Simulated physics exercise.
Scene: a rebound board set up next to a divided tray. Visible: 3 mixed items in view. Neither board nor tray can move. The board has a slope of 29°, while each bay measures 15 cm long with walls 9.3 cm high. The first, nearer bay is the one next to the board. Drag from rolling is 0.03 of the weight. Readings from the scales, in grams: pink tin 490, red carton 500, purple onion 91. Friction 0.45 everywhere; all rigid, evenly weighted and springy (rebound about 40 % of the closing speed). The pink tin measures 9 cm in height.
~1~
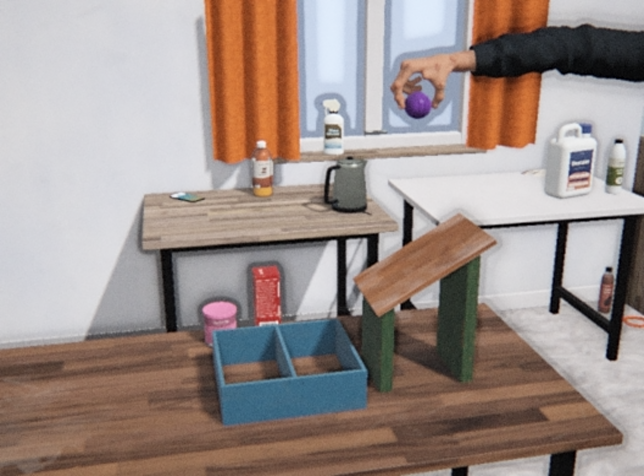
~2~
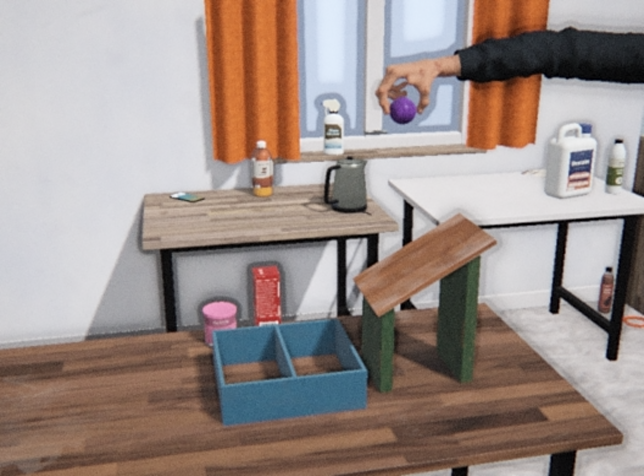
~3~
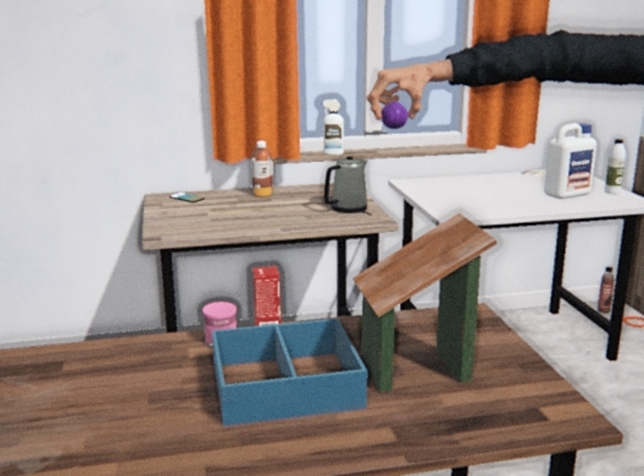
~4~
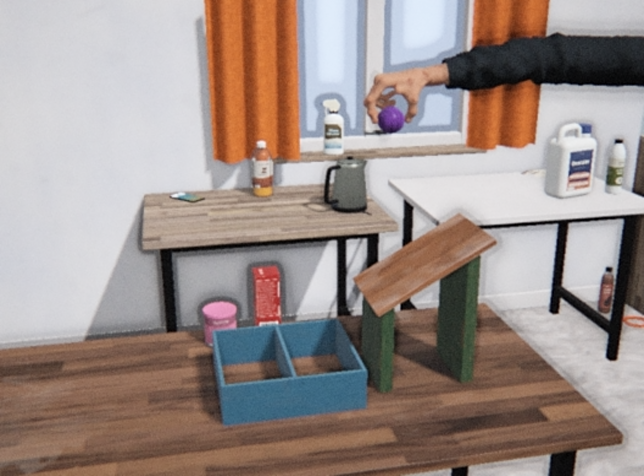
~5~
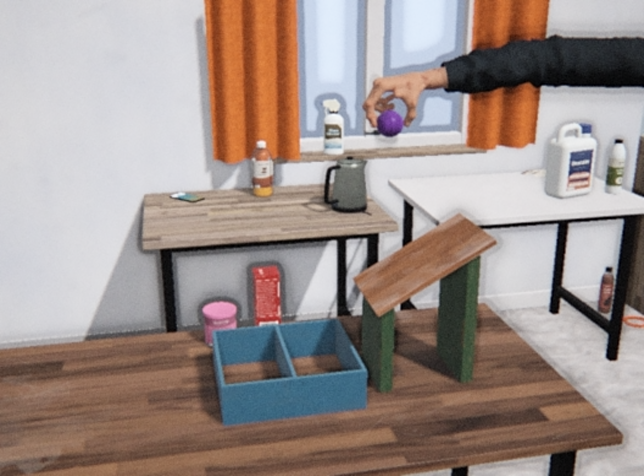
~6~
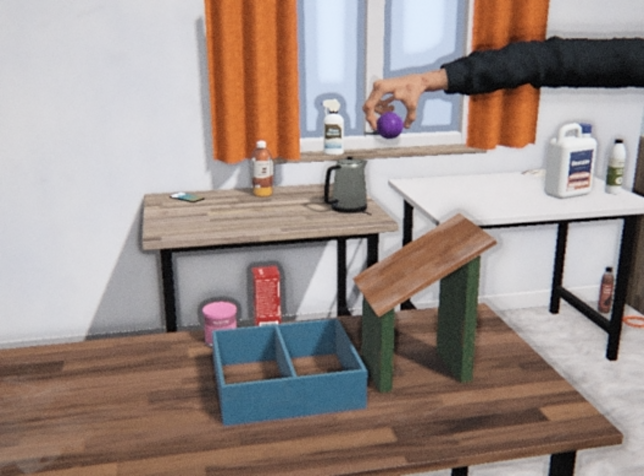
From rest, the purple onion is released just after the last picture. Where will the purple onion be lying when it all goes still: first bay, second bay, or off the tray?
Second bay.
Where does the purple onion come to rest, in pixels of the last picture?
It ends up at about (265, 377).
Then, 0.30 s past the last view, purple onion near (387, 216).
Then, 0.40 s past the last view, purple onion near (364, 268).
Then, 0.60 s past the last view, it is in the farther bay; purple onion near (262, 361).
Then, 0.80 s past the last view, it is in the farther bay; purple onion near (256, 372).
Finally, it is in the farther bay; the bystanders still in place (within 4 cm). Final places as that camera would see them, purple onion near (265, 377).
